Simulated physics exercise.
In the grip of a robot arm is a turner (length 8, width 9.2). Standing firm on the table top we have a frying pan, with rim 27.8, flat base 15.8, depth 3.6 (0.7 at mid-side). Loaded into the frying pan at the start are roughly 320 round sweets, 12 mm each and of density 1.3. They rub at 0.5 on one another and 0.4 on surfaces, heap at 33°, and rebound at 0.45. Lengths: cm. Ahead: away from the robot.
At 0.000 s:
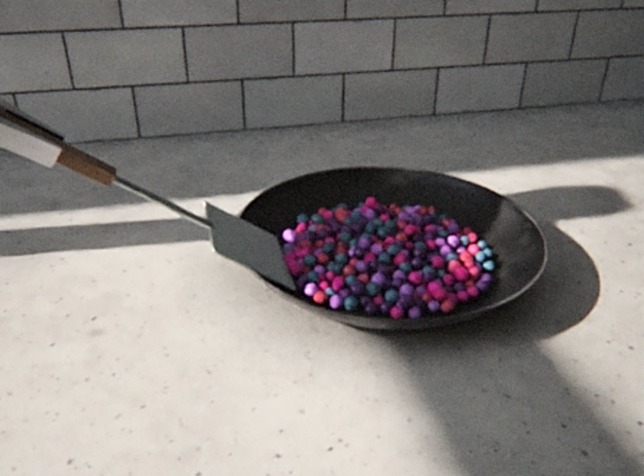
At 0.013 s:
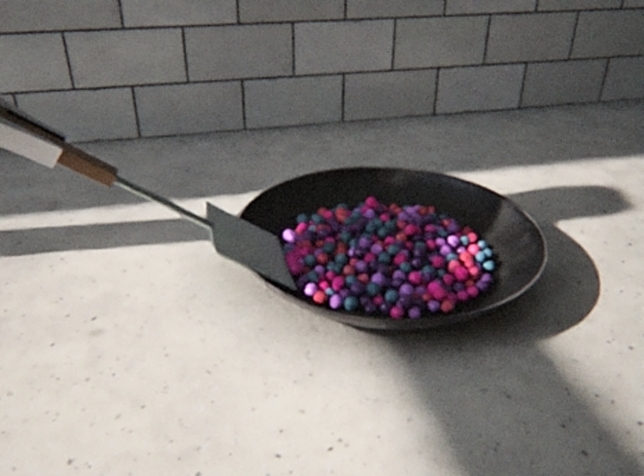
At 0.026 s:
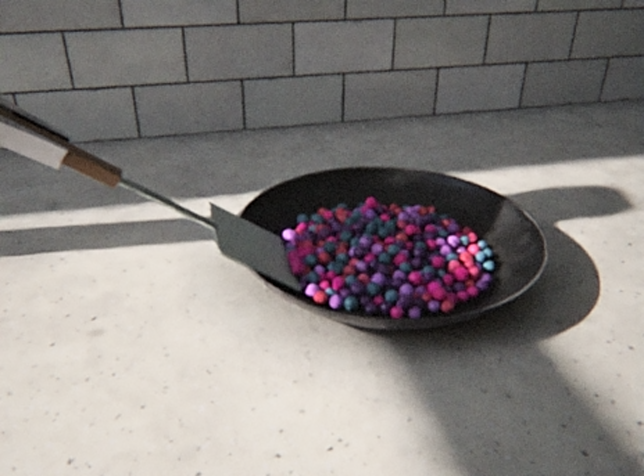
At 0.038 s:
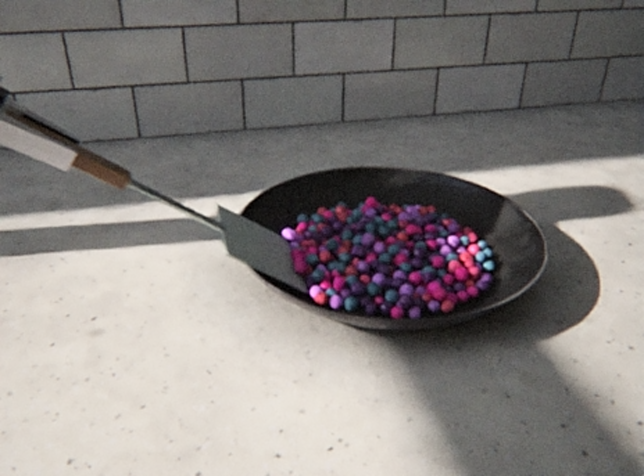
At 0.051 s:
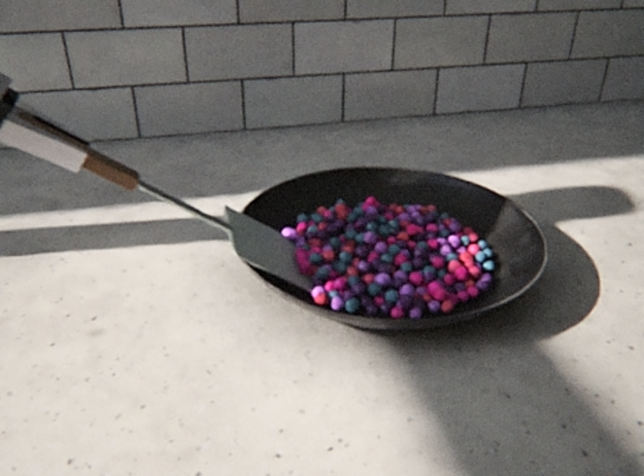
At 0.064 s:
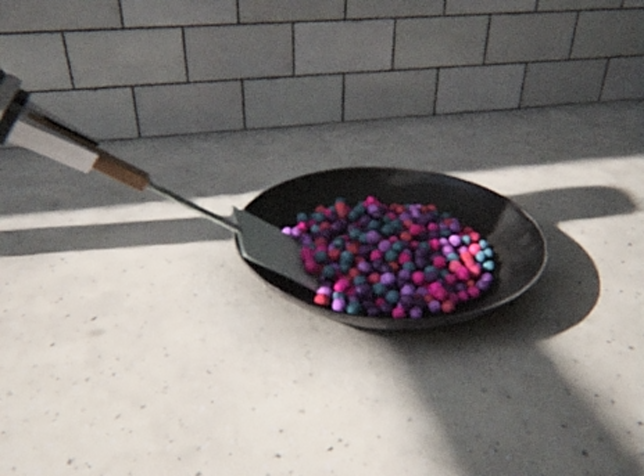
At the start, a dark turner with a long handle rests at the left edge of a black frying pan full of small pink, purple and teal balls on a speckled table top. The turner then slides slowly a short way right into the pan, while the balls barely shift.
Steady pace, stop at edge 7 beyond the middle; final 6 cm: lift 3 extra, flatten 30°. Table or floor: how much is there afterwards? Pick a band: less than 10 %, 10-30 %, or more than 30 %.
It falls in the band less than 10 %.
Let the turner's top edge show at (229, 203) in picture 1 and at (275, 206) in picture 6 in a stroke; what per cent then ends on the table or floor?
5 per cent.
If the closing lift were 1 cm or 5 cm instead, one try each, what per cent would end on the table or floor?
0 and 0 %.
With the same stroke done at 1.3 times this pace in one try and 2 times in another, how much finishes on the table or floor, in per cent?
I'd say near 0 and then near 10 per cent.
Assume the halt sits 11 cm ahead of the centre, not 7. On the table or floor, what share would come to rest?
Near 20 per cent.
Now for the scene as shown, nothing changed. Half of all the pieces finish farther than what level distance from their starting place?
I'd put it at close to 4 centimetres.
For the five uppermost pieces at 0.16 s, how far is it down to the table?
Roughly 3 cm above the table.
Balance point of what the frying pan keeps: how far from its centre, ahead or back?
Ahead of centre, near 5.0 centimetres.
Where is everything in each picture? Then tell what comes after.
Turner top edge at (208, 225), sloping 36°; upper third of the load around (383, 246), from x 285 to 490, top at y 200; 322 in the frying pan, in the first frame.
Turner top edge at (209, 225), sloping 36°; upper third of the load around (383, 246), from x 285 to 490, top at y 200, in the second frame.
Turner top edge at (213, 226), sloping 36°; upper third of the load around (381, 247), from x 290 to 490, top at y 200, in the third frame.
Turner top edge at (220, 227), sloping 36°; upper third of the load around (379, 246), from x 290 to 490, top at y 200, in the fourth frame.
Turner top edge at (229, 228), sloping 36°; upper third of the load around (377, 246), from x 290 to 490, top at y 200, in the fifth frame.
Turner top edge at (237, 229), sloping 36°; upper third of the load around (379, 246), from x 290 to 490, top at y 200; 322 in the frying pan, in the sixth frame.
By 0.16 s, sloping 36°, highest piece 4 above the table; 322 in the frying pan.
By 0.26 s, sloping 25°, highest piece 4 above the table; 322 in the frying pan.
By 0.51 s, sloping 6°, highest piece 5 above the table; 321 in the frying pan, 1 on the table or floor.
By 1.56 s, sloping 6°, highest piece 4 above the table; 321 in the frying pan, 1 on the table or floor.
Final count, 321 in the frying pan, 1 on the table or floor. That is 0 % on the table or floor.
